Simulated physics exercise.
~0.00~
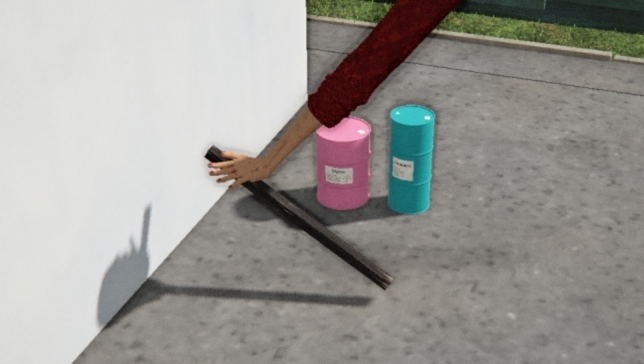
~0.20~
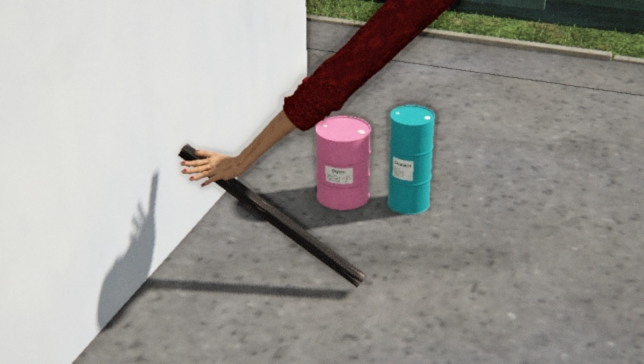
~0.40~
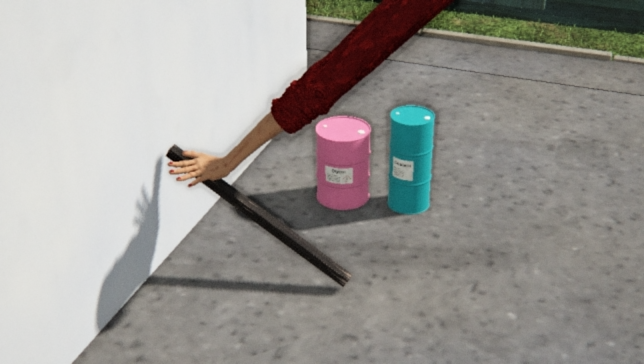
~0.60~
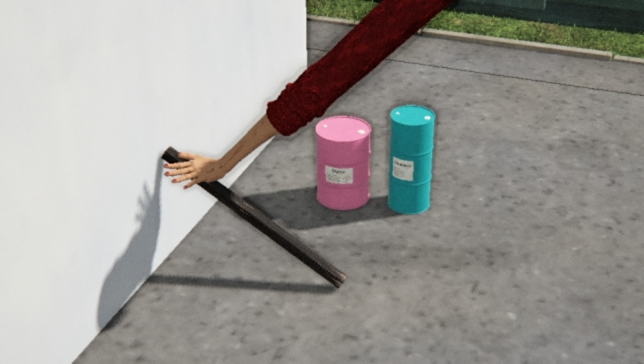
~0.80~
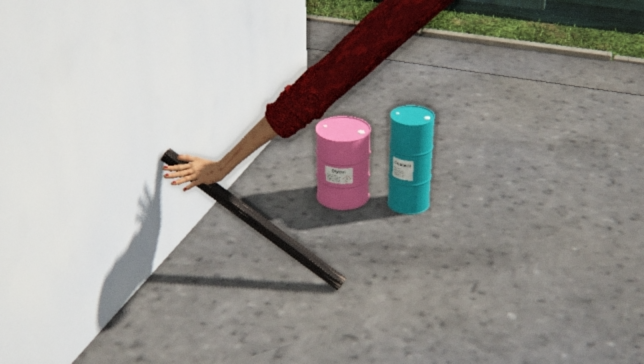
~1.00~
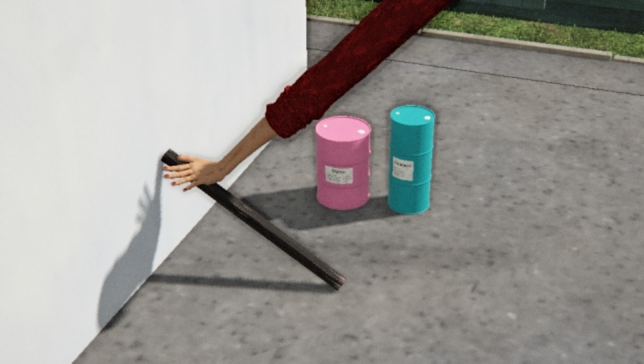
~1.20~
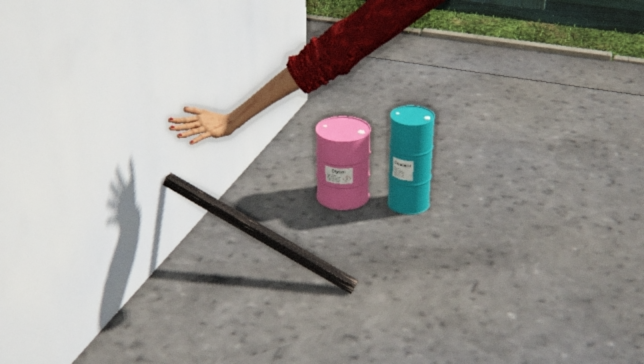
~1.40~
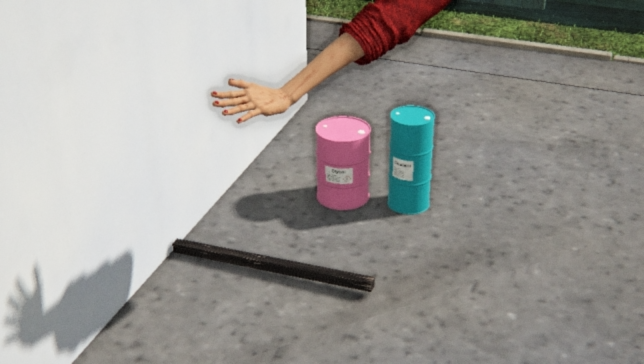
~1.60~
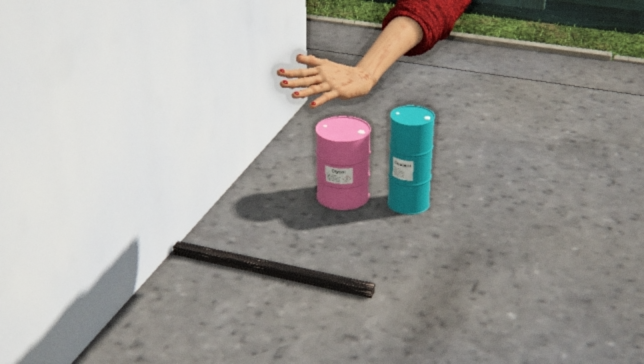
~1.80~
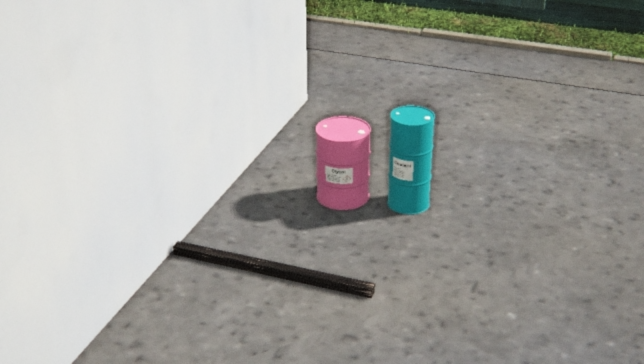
A black pole is held slantwise by a hand in a dark red sleeve, its upper end near a white wall and its lower end on grey paving, seen from above. A pink canister and a turquoise one stand side by side to the right of the wall, with grass behind. The hand moves the pole left until it leans against the wall, then holds it still. The hand lets go and draws back to the upper right as the pole slides down. The pole ends flat on the paving, its left end at the wall's foot, both canisters unmoved.
